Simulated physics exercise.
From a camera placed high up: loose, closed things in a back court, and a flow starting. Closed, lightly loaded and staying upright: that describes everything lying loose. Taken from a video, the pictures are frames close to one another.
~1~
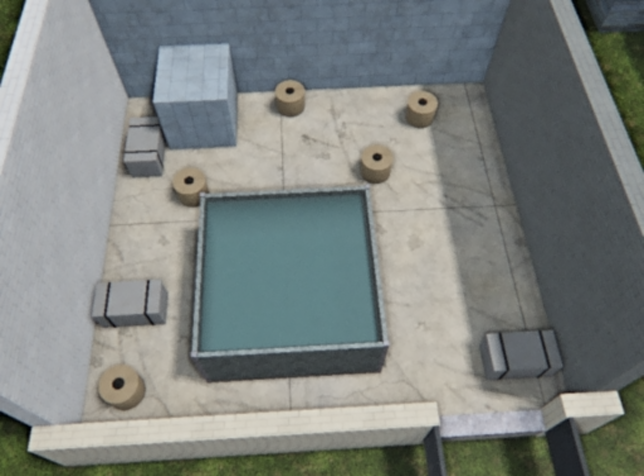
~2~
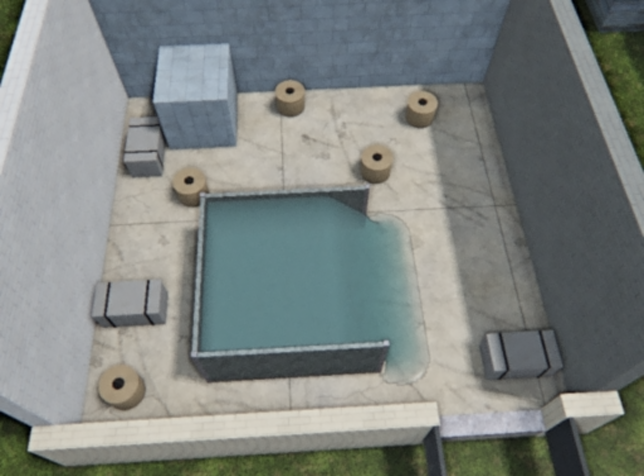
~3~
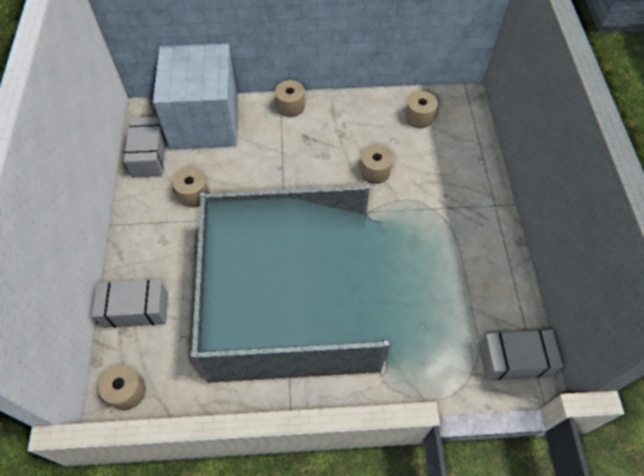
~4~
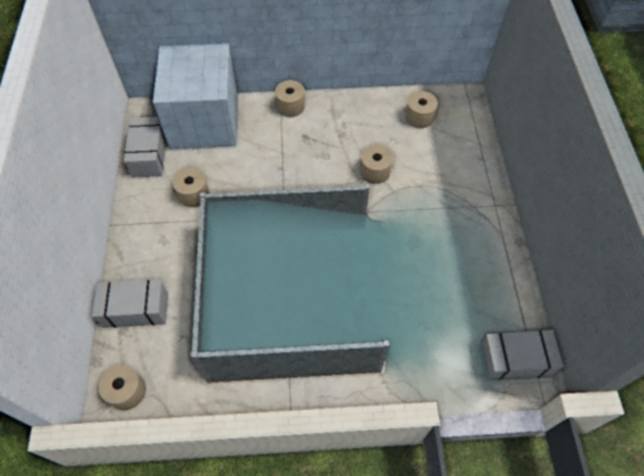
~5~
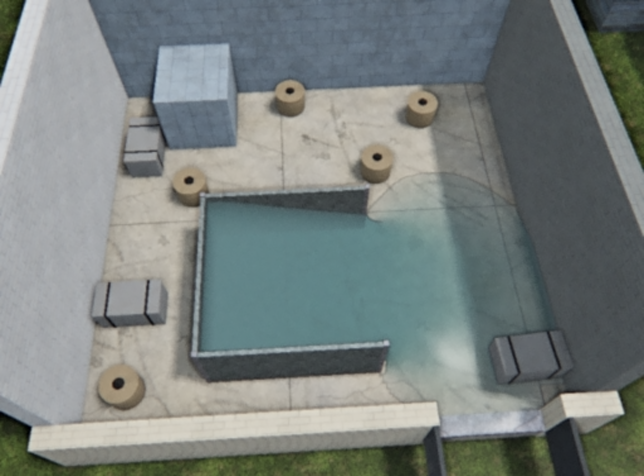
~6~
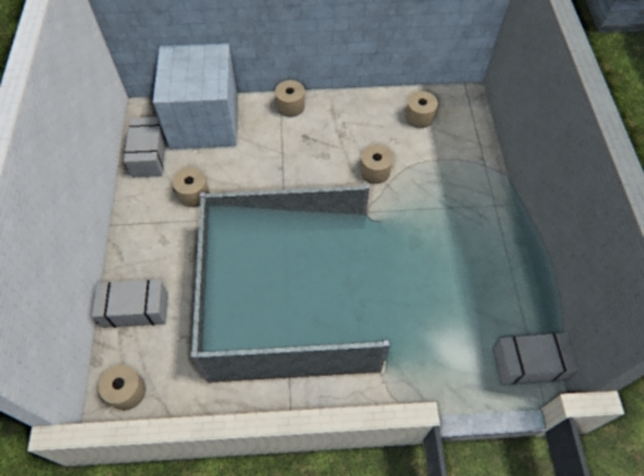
Walled courtyard with water pouring from the open right side of a tank, spreading across paving and nudging a grey trunk slightly.
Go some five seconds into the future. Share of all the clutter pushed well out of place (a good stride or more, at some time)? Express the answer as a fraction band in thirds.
Fraction band: 1/3 to 2/3.
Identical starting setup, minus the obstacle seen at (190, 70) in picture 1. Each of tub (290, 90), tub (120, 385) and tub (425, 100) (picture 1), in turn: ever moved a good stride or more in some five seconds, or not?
So, in sequence: Did travel that far, then did not travel far, then did travel that far.
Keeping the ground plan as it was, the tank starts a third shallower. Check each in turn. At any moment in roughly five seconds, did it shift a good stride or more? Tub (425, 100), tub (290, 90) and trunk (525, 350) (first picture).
The first reached the mark, the second reached the mark, the third reached the mark.
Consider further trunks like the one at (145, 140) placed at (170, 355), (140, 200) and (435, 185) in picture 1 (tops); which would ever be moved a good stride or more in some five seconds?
Listed in sequence, the answers are remains nearby, remains nearby and displaced a stride.
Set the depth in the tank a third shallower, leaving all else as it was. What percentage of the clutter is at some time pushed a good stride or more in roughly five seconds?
Roughly 40 per cent.
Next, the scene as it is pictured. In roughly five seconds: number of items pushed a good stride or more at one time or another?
That gives 5.
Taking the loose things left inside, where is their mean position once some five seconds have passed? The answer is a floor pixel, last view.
Their average sits at about pixel (192, 234).
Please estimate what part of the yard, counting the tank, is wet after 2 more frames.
I'd put it at around 40 in a hundred.
A moment on, 0 of 8 are well off their spots; 1 afloat.
Next, 1 of 8 are well off their spots; 0 afloat.
Later, 3 of 8 are well off their spots; 1 afloat.
In the end, 5 of 8 are well off their spots, and 5 have been at some point; 2 afloat.
